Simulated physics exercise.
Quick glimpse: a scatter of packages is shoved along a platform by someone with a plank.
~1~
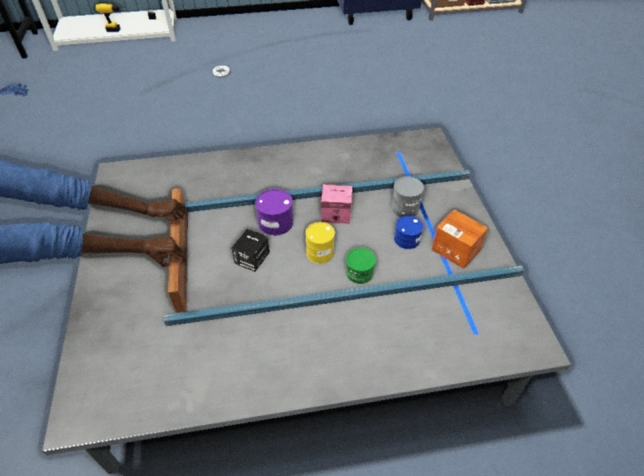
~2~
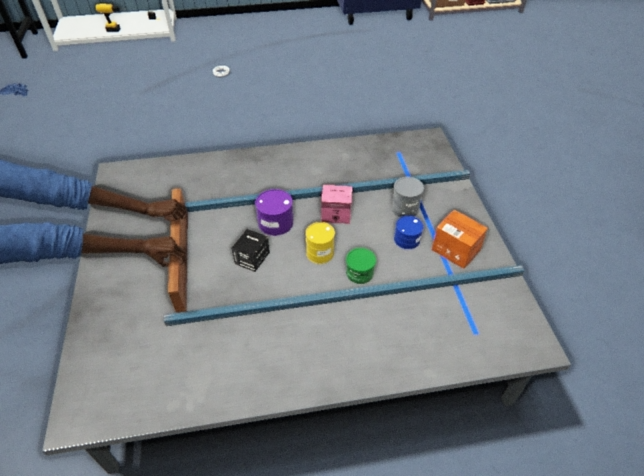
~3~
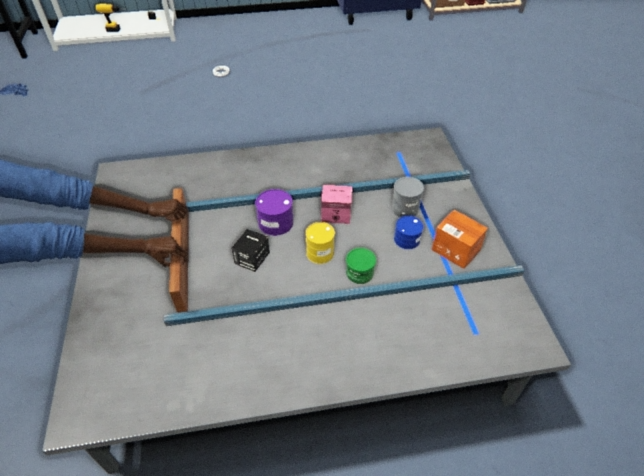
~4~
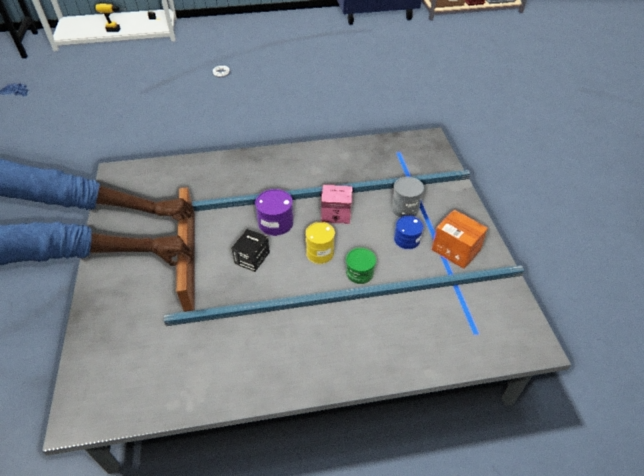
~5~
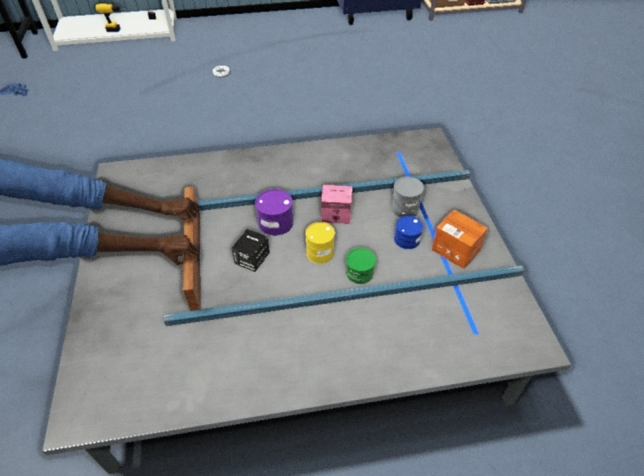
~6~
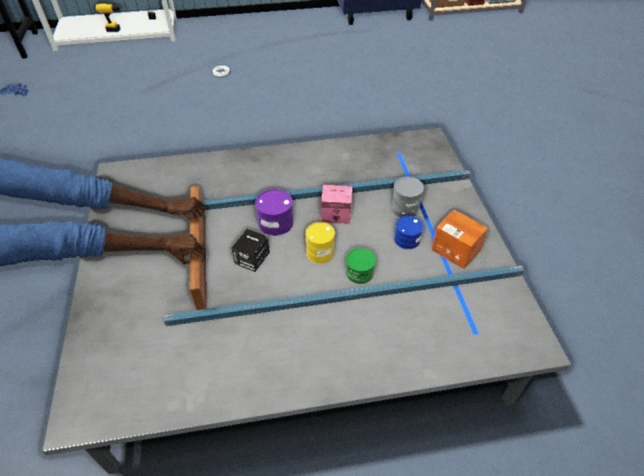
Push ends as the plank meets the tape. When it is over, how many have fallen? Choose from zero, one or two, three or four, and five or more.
When it is over, one or two have fallen.
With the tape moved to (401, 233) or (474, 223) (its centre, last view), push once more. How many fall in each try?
First try 0, second try 5.
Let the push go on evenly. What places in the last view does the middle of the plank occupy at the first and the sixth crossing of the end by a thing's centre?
About (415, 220), then (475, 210).
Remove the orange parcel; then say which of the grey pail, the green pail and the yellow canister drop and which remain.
Note: Grey pail falls away / green pail stays up top / yellow canister stays up top.
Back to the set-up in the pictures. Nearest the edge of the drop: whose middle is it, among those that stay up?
Nearest at the end: The pink box.
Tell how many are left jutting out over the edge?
Result: 1.
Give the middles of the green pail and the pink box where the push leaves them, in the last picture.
First: About (460, 253); second: About (469, 187).
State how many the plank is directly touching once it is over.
Looks like 3 of them, all told.
A little later, none off yet; orange parcel at rest near (459, 239); grey pail at rest near (407, 198); blue canister at rest near (408, 233).
When it is over, the number that fall off is one or two; down, grey pail.
